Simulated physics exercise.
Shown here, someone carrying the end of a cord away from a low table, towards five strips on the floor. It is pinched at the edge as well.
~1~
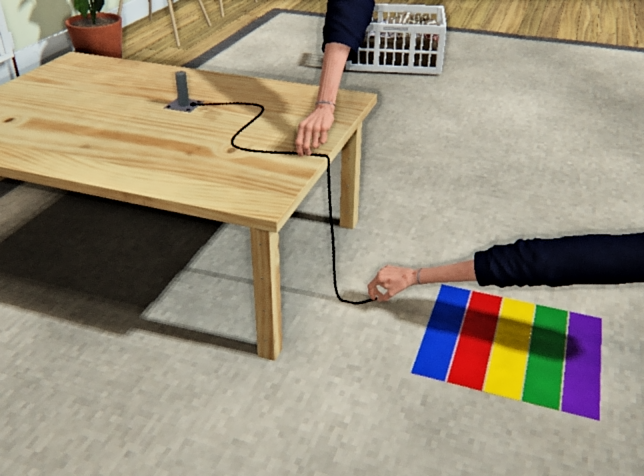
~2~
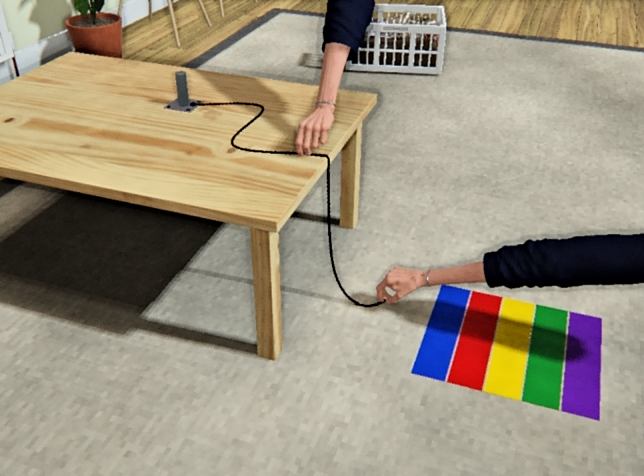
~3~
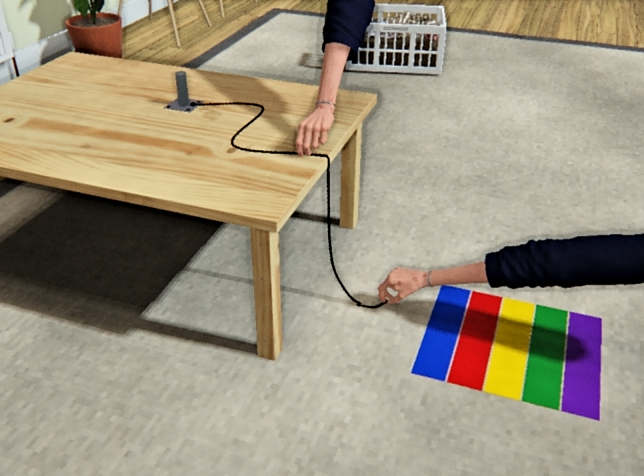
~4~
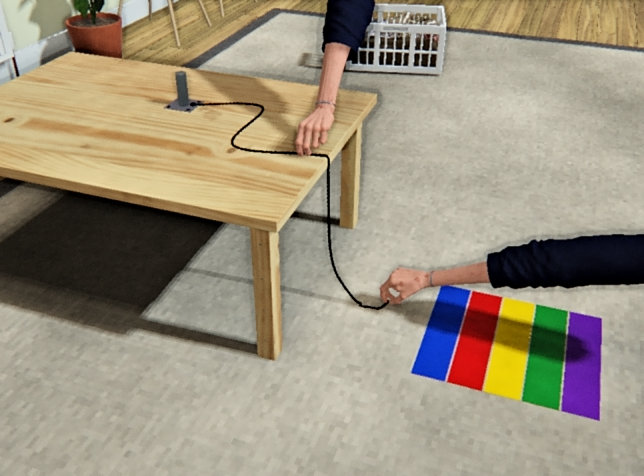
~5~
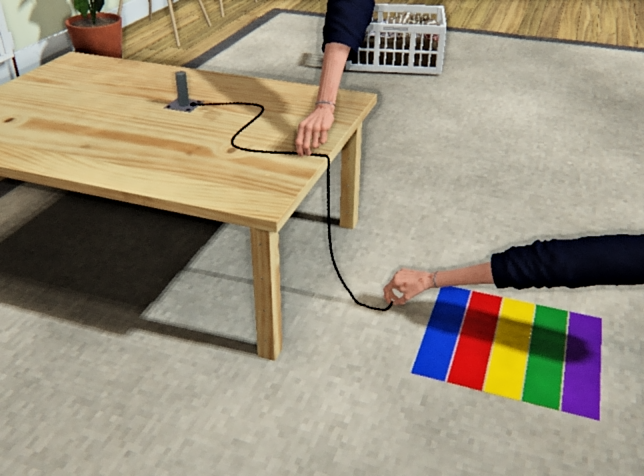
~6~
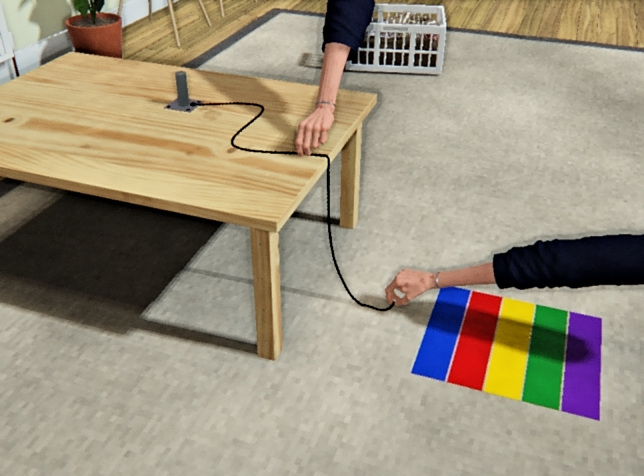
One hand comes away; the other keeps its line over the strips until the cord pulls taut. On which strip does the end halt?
The purple one.
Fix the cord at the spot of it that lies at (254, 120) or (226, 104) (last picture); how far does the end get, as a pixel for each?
Try by try, around (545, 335) and (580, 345).
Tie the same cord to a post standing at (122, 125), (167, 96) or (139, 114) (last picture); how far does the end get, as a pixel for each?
Try by try, around (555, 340), (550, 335) and (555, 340).
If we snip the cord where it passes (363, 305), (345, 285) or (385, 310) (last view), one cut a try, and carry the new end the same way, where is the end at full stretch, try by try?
In that order: (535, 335), (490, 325) and (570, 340).
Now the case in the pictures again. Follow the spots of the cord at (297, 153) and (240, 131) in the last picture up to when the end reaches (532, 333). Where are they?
About (350, 204), and the other about (298, 136).
Early on, end near (532, 333); over yellow.
Midway, end near (568, 341); over purple.
At the end of the slack, end near (590, 346); over purple. It halts on the purple strip.
